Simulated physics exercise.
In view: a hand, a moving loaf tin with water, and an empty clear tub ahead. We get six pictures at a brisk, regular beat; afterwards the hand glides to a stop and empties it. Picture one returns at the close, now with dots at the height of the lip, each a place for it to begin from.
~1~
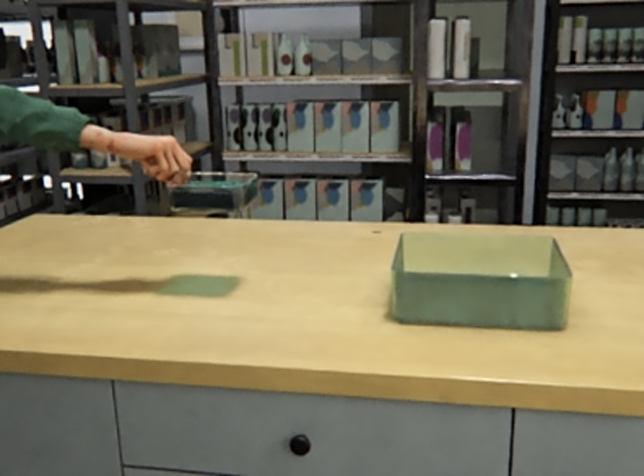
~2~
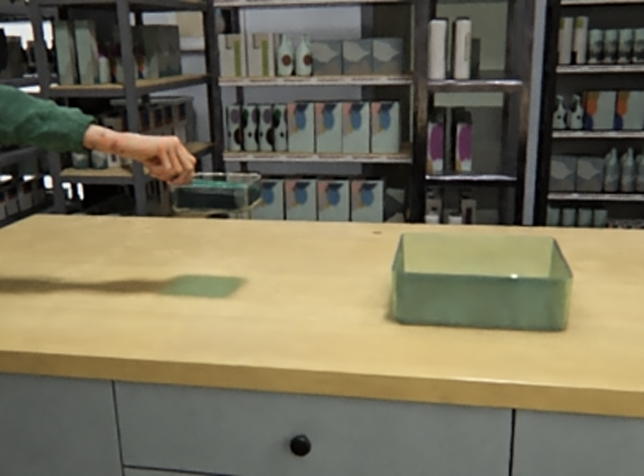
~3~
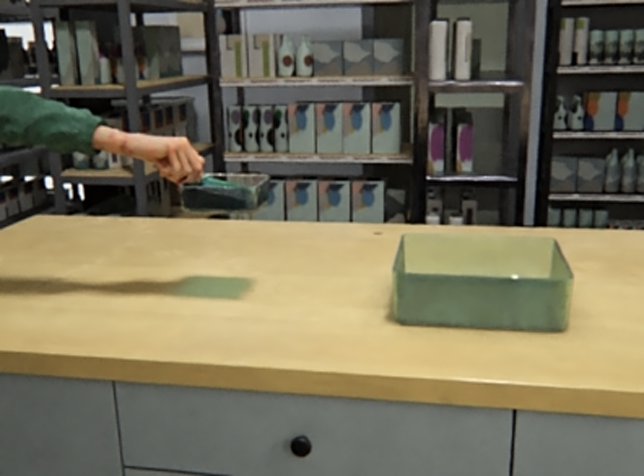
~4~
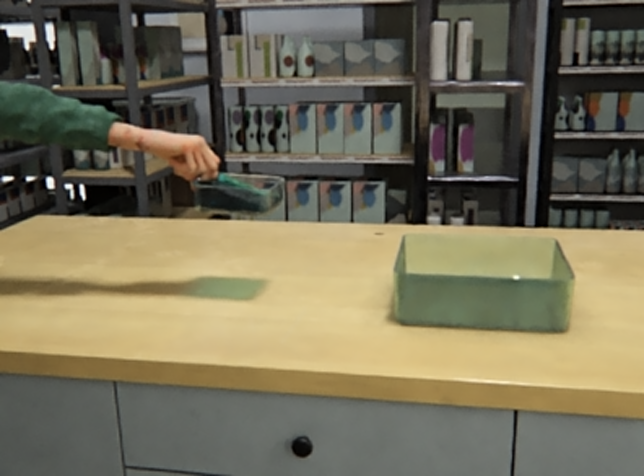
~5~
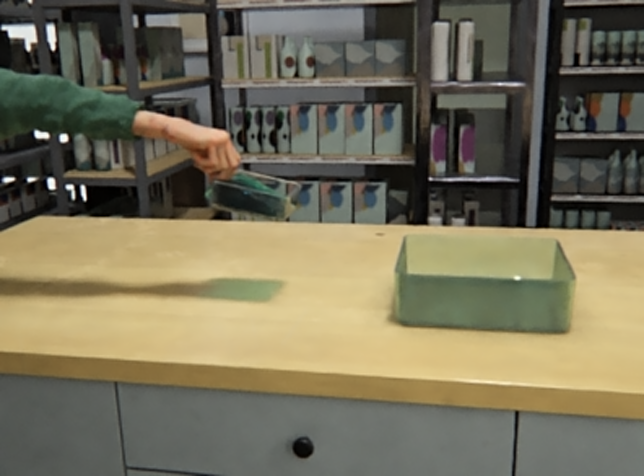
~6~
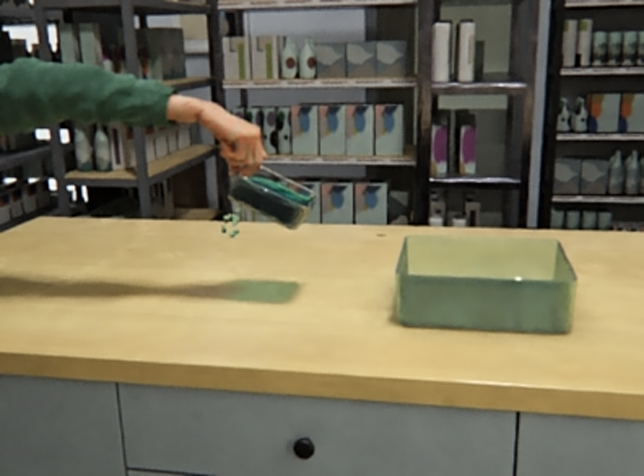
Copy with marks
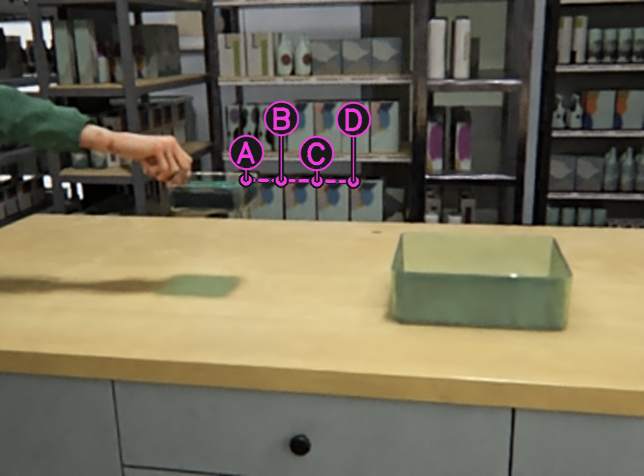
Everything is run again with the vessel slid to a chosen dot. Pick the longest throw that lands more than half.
Choose B.
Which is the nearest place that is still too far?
The answer is A.
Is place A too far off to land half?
Yes.
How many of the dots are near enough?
Three.
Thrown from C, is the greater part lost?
No.
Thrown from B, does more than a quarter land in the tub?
Yes, it does.
On the marked copy, A at (246, 180); B at (281, 180); C at (316, 181); D at (353, 181).
With A, about 7 % lands in the tub, 91 % falls short and 3 % goes beside or beyond.
With B, about 74 % lands in the tub, 22 % falls short and 4 % goes beside or beyond.
With C, about 82 % lands in the tub, 6 % falls short and 12 % goes beside or beyond.
With D, about 81 % lands in the tub, 3 % falls short and 16 % goes beside or beyond.
